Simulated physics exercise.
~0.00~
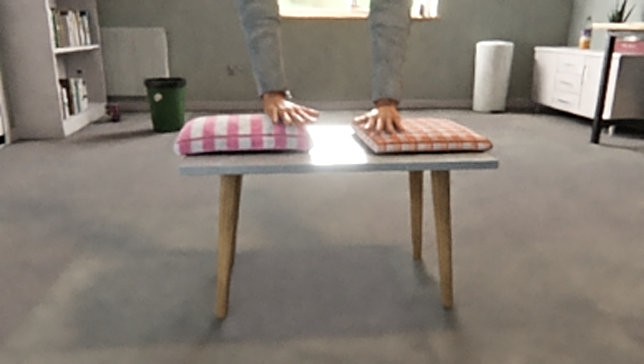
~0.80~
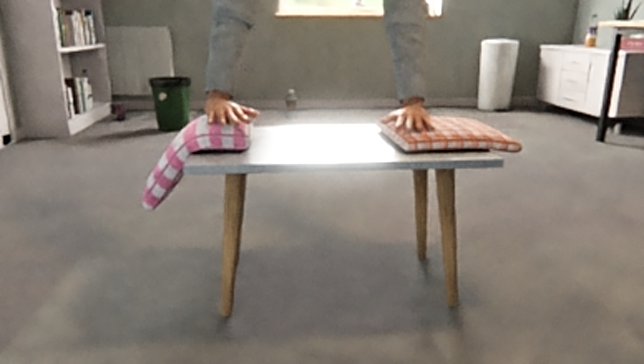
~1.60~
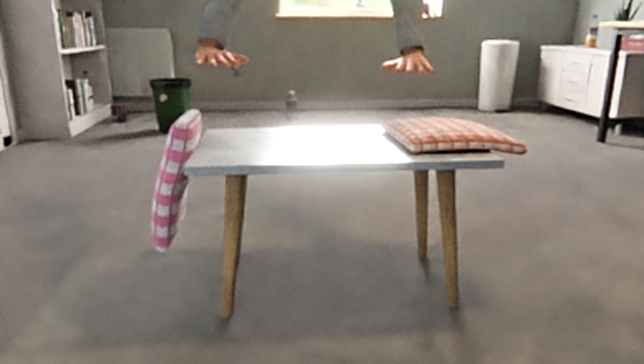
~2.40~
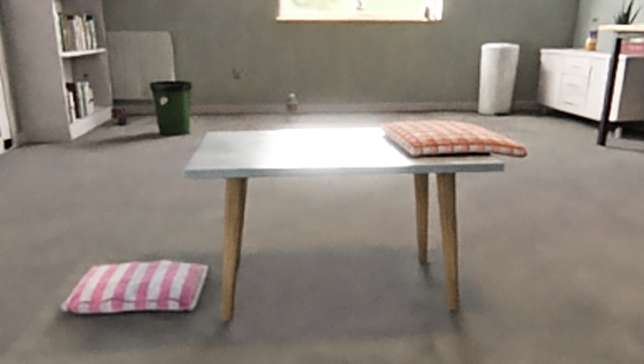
Pink checked cushion pushed left by a hand tips off a small table onto the floor, while the orange one stays on top.
